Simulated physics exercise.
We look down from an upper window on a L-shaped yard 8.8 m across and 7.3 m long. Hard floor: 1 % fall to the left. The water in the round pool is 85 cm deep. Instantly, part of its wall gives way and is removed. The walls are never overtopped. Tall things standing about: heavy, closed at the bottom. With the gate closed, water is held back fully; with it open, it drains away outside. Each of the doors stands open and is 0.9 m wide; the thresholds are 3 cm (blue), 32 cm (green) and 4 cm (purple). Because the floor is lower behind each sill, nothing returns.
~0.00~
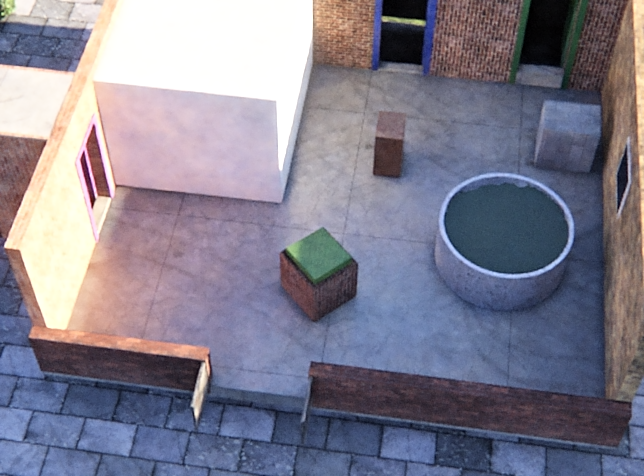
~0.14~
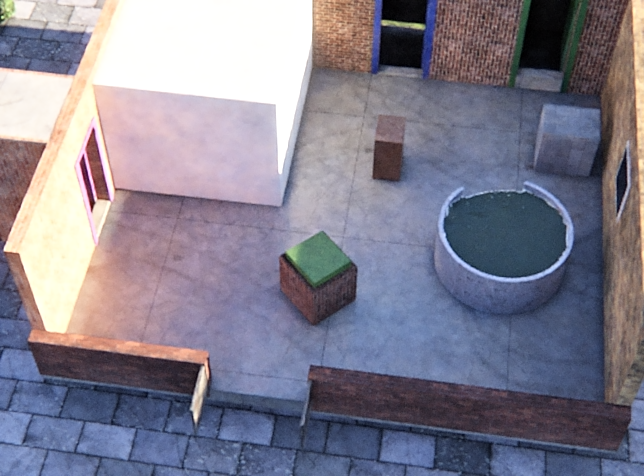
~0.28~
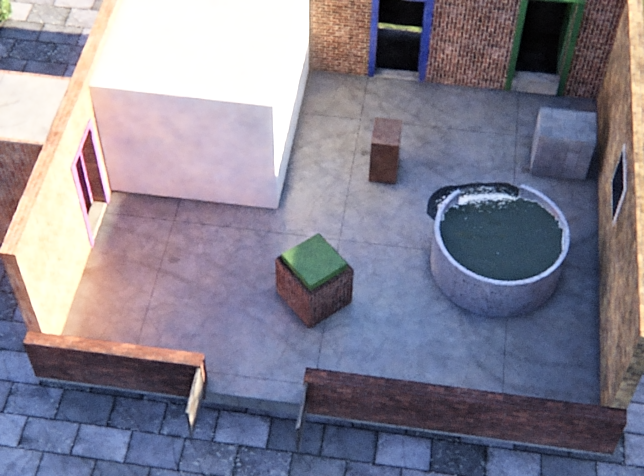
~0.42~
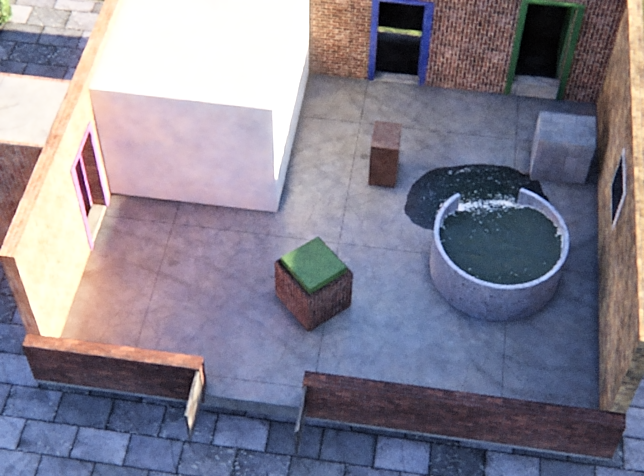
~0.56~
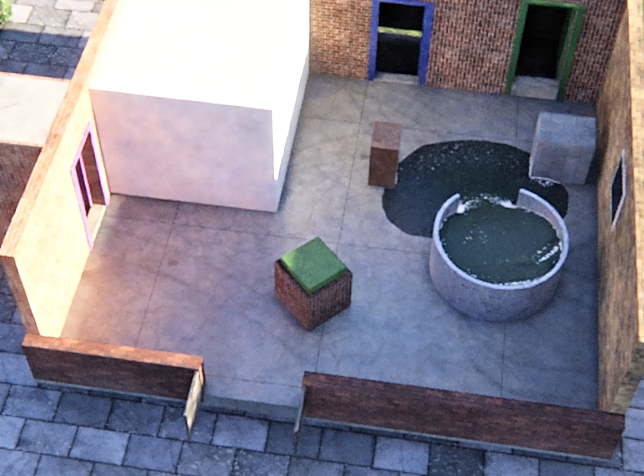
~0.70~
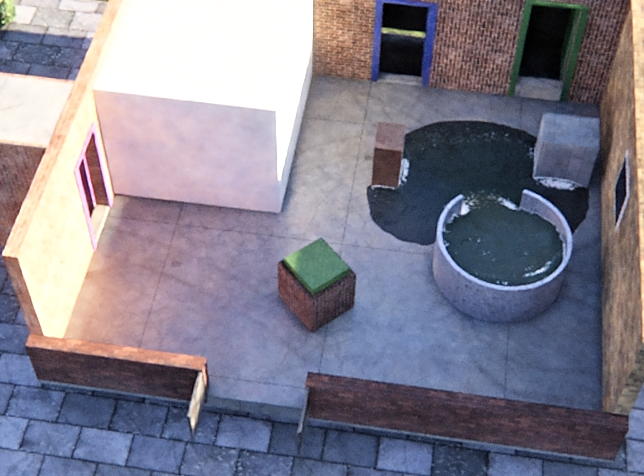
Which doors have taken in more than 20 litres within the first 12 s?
Result: At the blue door more than the set amount gets in. At the green door no more than the set amount gets in. At the purple door no more than the set amount gets in.
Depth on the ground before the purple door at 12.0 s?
I'd put it near 4.0 cm.
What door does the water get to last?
Answer: The purple one, last of all.
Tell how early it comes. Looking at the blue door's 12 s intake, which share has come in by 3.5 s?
Share by then: ~ 55 %.
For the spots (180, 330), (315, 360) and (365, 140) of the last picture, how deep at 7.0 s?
About 2, 0 and 8 cm respectively.
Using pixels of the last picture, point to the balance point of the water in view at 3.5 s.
I'd put it close to (465, 180).
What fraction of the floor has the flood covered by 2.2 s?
Close to 30 in a hundred.
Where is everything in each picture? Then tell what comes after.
The round pool at (506, 227) is whole and still, 85 cm deep, in the first frame.
Water pours out at (488, 204) and has run 0.7 m, to (450, 217); deepest outside 43 cm, 85 cm at the round pool's back, in the second frame.
Water pours out at (484, 208) and has run 1.0 m, to (525, 196); deepest outside 51 cm, 85 cm at the round pool's back, in the third frame.
Water pours out at (483, 213) and has run 1.4 m, to (427, 177); deepest outside 45 cm, 85 cm at the round pool's back, in the fourth frame.
Water pours out at (483, 214) and has run 2.0 m, to (428, 149); deepest outside 43 cm, 77 cm at the round pool's back, in the fifth frame.
Water pours out at (487, 214) and has run 2.5 m, to (440, 125); deepest outside 44 cm, 69 cm at the round pool's back, in the sixth frame.
After 1.4 s water covers 25 % of the floor and is deepest (36 cm) near (490, 217); blue door 13 cm at the sill, 15 L in, green door 26 cm at the sill, 0 L in, purple door not reached.
After 2.2 s water covers 30 % of the floor and is deepest (36 cm) near (382, 79); blue door 23 cm at the sill, 126 L in, green door 31 cm at the sill, 3 L in, purple door not reached.
After 3.5 s water covers 40 % of the floor and is deepest (34 cm) near (317, 86); blue door 16 cm at the sill, 275 L in, green door 19 cm at the sill, 7 L in, purple door not reached.
After 7.0 s water covers 75 % of the floor and is deepest (16 cm) near (313, 105); blue door 11 cm at the sill, 414 L in, green door 9 cm at the sill, 7 L in, purple door not reached.
After 12.0 s water covers 95 % of the floor and is deepest (12 cm) near (319, 80); blue door 8 cm at the sill, 524 L in, green door 5 cm at the sill, 7 L in, purple door 4 cm at the sill, 0 L in.
